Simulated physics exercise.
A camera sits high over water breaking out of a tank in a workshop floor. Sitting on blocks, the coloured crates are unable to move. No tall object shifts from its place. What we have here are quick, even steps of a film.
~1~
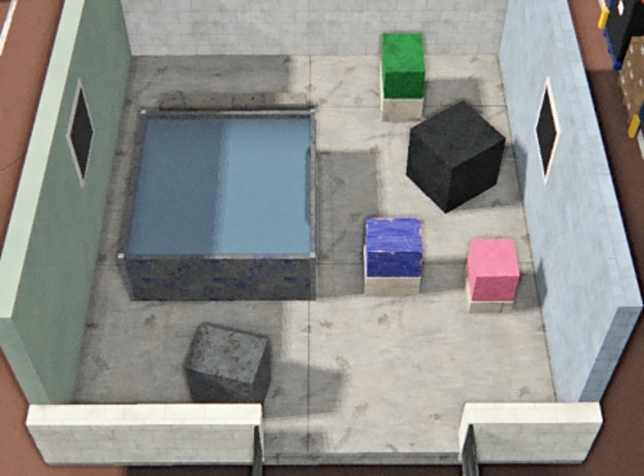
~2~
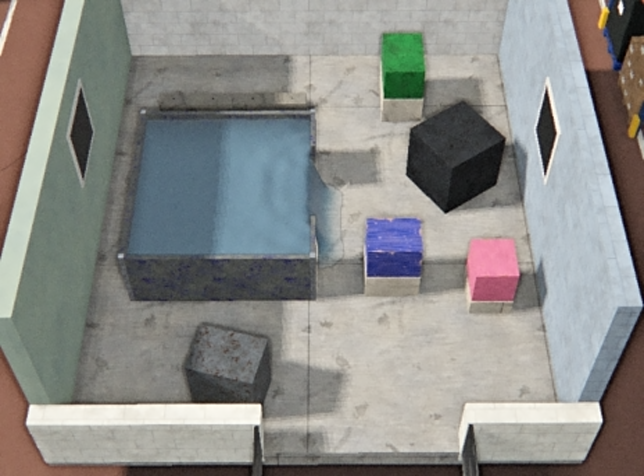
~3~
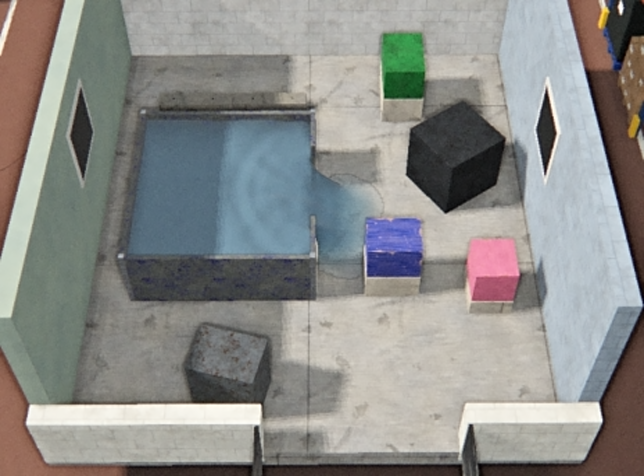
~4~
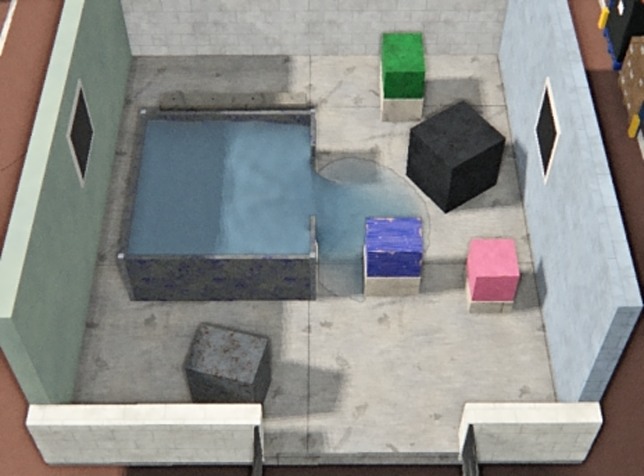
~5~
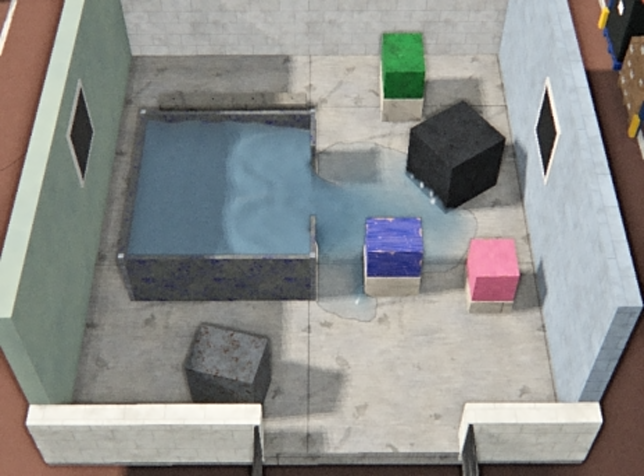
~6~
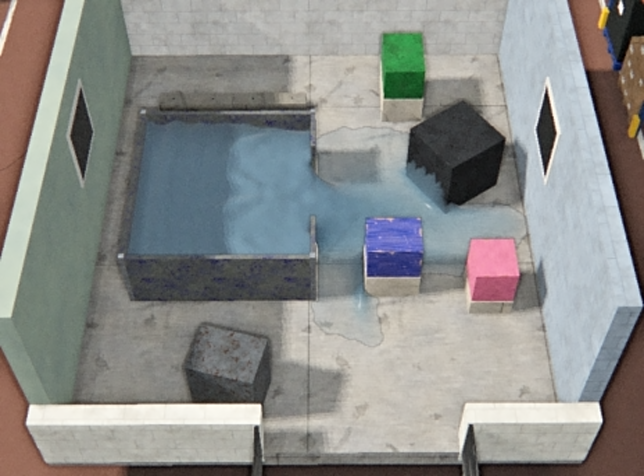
Water sits still in a dark-walled tank on a workshop floor, then pours out through a gap in the right side. It fans across the pale floor, reaches the blue crate and the large black block, and spreads past them toward the right wall while every crate and block stays put.
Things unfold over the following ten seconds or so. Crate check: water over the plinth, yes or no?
Blue crate no, green crate no, pink crate yes.
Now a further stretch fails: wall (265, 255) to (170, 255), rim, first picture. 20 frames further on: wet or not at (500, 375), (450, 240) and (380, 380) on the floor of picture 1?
One by one, they turn out drenched, drenched and drenched.
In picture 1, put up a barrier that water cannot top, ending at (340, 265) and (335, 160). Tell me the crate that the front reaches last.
It's the pink one.
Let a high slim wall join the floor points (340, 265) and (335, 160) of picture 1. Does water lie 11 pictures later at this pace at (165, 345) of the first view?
There: Not flooded.
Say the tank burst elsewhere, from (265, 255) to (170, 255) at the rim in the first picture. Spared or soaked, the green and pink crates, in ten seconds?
Observed: Green stays clear; pink stays clear.
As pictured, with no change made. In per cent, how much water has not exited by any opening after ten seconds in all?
Near 82 percent, give or take.
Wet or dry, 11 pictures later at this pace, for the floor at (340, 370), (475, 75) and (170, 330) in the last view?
Status by point, in sequence: Waterlogged; waterlogged; unwetted.
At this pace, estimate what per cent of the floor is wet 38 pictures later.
Close to 90 in a hundred, I think.
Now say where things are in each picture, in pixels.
Still water in the water tank at (224, 184), in the first frame.
Water pours out at (311, 208) and has run to (329, 262), in the second frame.
Water pours out at (311, 211) and has run to a hidden place, in the third frame.
Water pours out at (311, 212) and has run to (423, 217), in the fourth frame.
Water pours out at (311, 212) and has run to (472, 227), in the fifth frame.
Water pours out at (311, 211) and has run to (523, 223), in the sixth frame.
A moment on, water covers 30 % of the floor; the blue crate water round its plinth, the green crate water round its plinth, the pink crate water round its plinth.
Next, water covers 50 % of the floor; the blue crate water round its plinth, the green crate water round its plinth, the pink crate water round its plinth.
Then, water covers 60 % of the floor; the blue crate water round its plinth, the green crate water round its plinth, the pink crate water round its plinth.
Later, water covers 90 % of the floor; the blue crate water round its plinth, the green crate water round its plinth, the pink crate water round its plinth.
In the end, water covers 95 % of the floor; the blue crate stayed above the water, the green crate stayed above the water, the pink crate was topped.
